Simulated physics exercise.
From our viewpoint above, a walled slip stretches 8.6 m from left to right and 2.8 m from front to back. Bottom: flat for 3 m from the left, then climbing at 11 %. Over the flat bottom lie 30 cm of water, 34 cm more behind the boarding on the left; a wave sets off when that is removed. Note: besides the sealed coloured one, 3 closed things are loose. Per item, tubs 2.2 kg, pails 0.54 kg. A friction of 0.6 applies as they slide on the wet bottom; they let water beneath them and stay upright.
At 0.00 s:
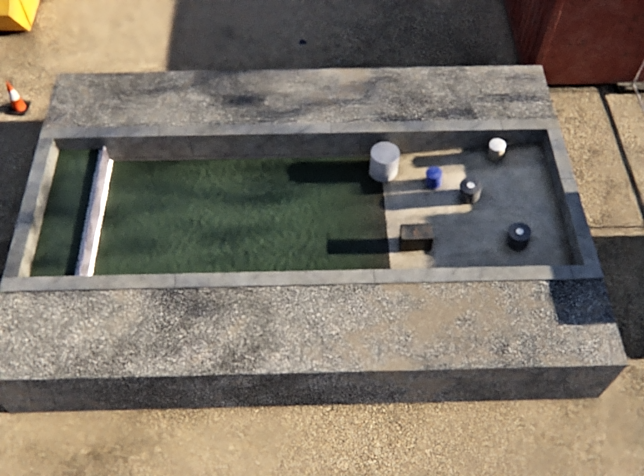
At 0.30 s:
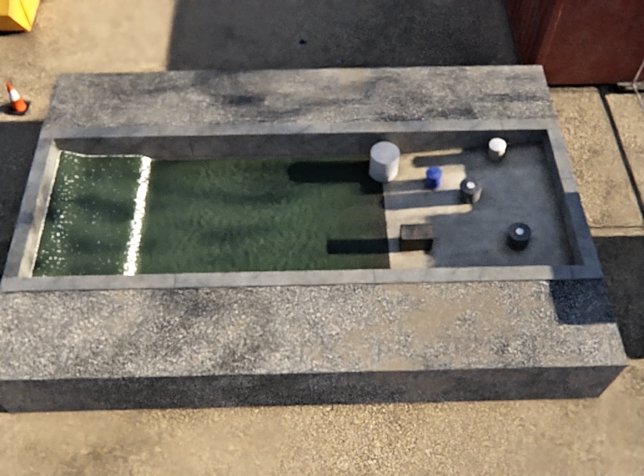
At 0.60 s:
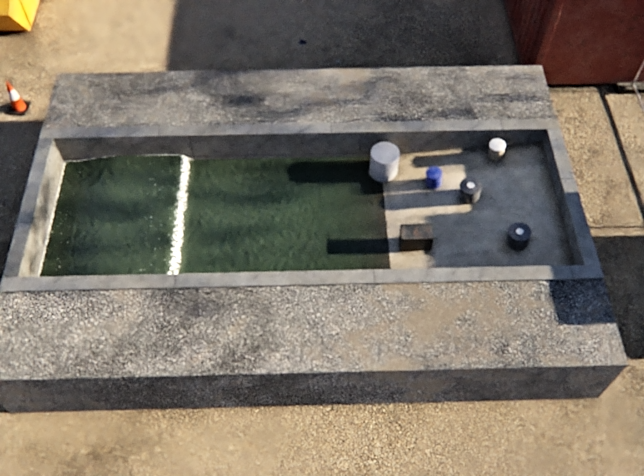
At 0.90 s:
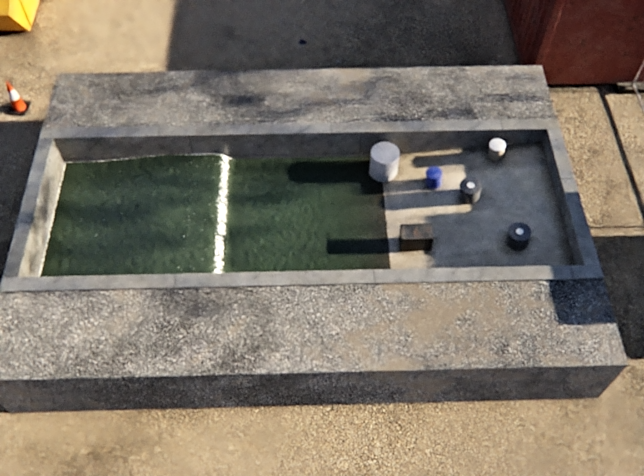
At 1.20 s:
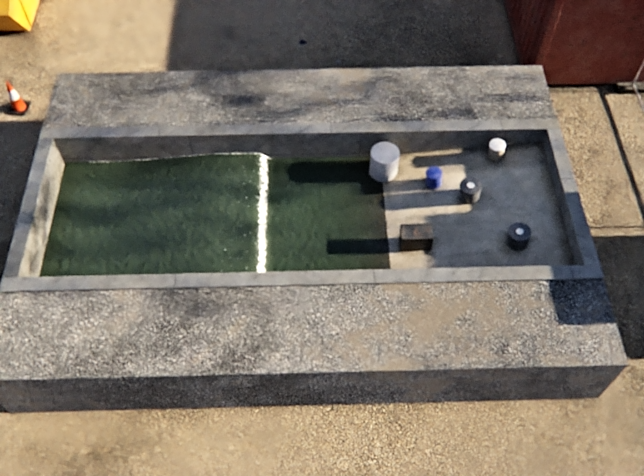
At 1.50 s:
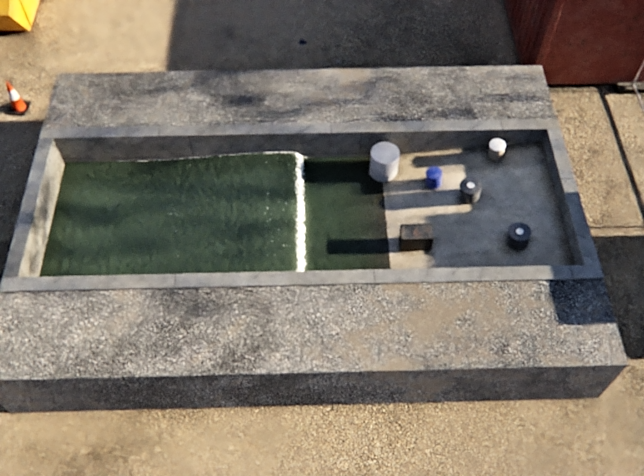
A long stone basin held dark green water beside several small objects, and after the pale barrier near its left end disappeared, a bright white wave swept right across the water while the objects stayed still.
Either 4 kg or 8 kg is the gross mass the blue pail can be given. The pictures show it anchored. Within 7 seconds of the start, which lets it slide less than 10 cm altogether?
Honestly, just the heavier mass keeps it in check.
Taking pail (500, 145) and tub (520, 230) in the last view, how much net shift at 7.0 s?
Respectively 150 and 120 centimetres.
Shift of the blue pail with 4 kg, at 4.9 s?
About 30 cm.
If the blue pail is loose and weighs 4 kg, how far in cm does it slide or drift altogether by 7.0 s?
Some 30 cm in all.
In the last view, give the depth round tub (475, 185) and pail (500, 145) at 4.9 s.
Depth approx. 1 cm / 2 cm.
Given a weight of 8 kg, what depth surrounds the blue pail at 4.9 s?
Depth: Approx. 4 cm.
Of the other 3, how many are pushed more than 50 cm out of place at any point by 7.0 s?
The total is 3.
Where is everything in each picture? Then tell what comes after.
The first frame shows the blue pail at (436, 173), on the bottom; water covers 15.7 m2; 0 of 4 have shifted.
The second frame shows the blue pail at (436, 173) rests on the ground; 15.7 m2 under water; 0 of 4 have shifted.
The third frame shows the blue pail at (436, 173) rests on the ground; 15.7 m2 under water; 0 of 4 have shifted.
The fourth frame shows the blue pail at (436, 173), on the bottom; water covers 15.7 m2; 0 of 4 have shifted.
The fifth frame shows the blue pail at (436, 173), on the bottom; water covers 15.7 m2; 0 of 4 have shifted.
The sixth frame shows the blue pail at (436, 173) rests on the ground; 15.7 m2 under water; 0 of 4 have shifted.
After 2.1 s the blue pail would be 0 cm from its start with 4 kg and 0 cm from its start with 8 kg; 0 cm of water round it then.
After 3.1 s the blue pail would be 26 cm from its start with 4 kg and 0 cm from its start with 8 kg; 6 cm of water round it then.
After 4.9 s the blue pail would be 34 cm from its start with 4 kg and 0 cm from its start with 8 kg; 4 cm of water round it then.
After 7.0 s the blue pail would be 34 cm from its start with 4 kg and 0 cm from its start with 8 kg; 2 cm of water round it then.
